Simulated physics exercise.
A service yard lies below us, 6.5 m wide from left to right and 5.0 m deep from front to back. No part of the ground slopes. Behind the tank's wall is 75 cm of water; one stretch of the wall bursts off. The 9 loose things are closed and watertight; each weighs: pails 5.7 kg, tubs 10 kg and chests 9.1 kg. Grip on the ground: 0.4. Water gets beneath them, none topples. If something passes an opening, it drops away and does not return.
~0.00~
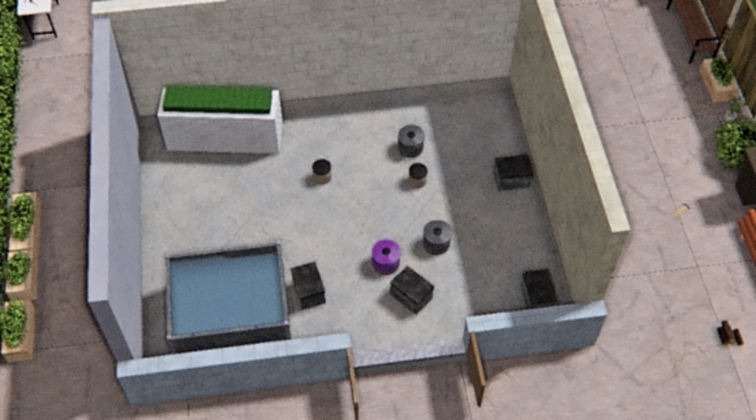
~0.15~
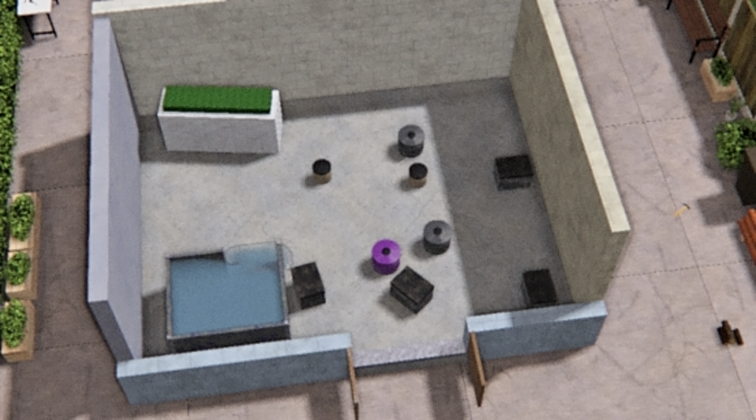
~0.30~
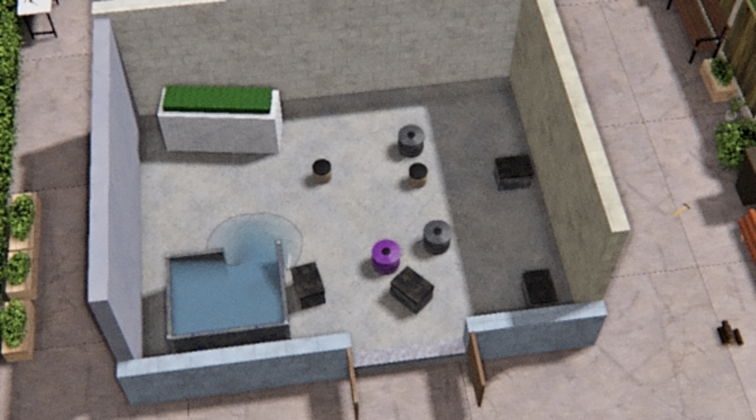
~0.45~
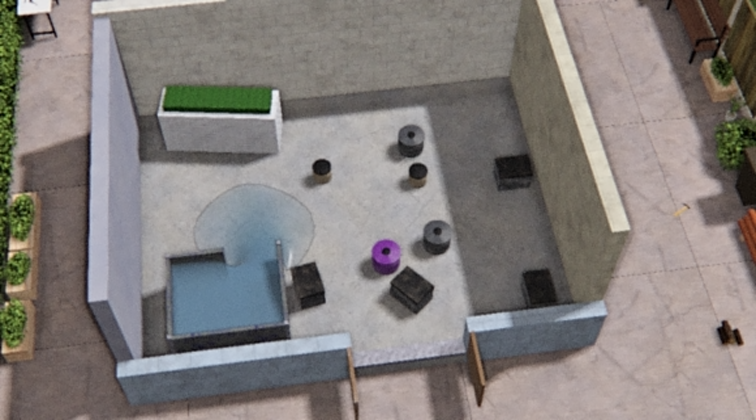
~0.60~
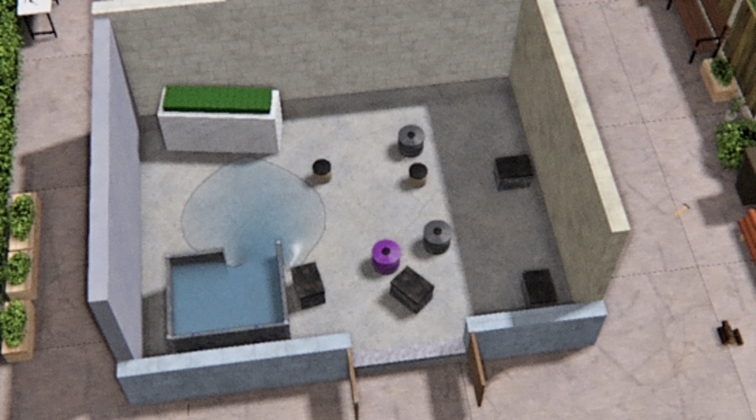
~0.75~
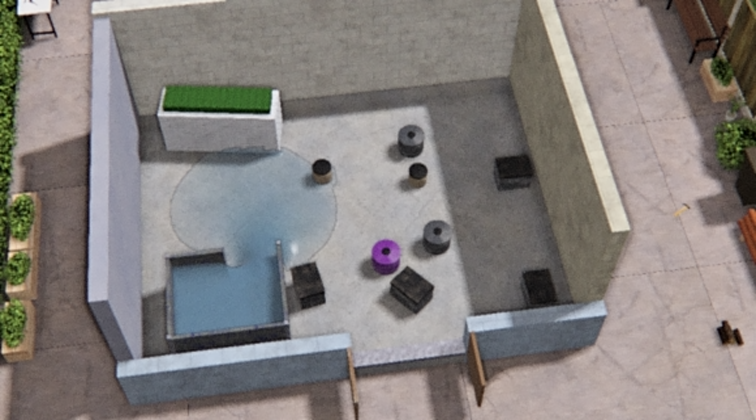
In the video, a gap opens in the back wall of a blue water tank in a walled yard, and water pours out, spreading in a widening rounded sheet across the floor while the surrounding tubs and chests stay still.
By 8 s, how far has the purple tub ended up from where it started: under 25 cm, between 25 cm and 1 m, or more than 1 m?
It is set to remain close by.
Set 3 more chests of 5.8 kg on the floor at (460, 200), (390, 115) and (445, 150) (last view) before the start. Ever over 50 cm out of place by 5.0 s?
Within it, beyond it, beyond it.
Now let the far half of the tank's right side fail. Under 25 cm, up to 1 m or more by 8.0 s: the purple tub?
Then the purple tub travels far.
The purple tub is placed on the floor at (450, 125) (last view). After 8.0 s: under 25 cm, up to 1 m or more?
Outcome: It is taken a long way.
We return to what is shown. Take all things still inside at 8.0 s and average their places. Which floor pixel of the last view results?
(434, 250).
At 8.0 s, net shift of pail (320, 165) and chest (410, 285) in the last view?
250 cm and 0 cm, respectively.
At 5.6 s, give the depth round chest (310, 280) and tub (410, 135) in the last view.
Some 0 cm at the first, some 6 cm at the second.
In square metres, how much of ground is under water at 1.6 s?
Some 14 m2 of it.
After 1.6 s the purple tub is near (386, 252), 0.0 m from its start, aground; 0 of 9 are out; 0 afloat.
After 3.6 s the purple tub is near (386, 252), 0.0 m from its start, aground; 0 of 9 are out; 0 afloat.
After 5.6 s the purple tub is near (386, 252), 0.0 m from its start, aground; 0 of 9 are out; 0 afloat.
After 8.0 s the purple tub is near (386, 252), 0.0 m from its start, aground; 0 of 9 are out; 2 afloat.
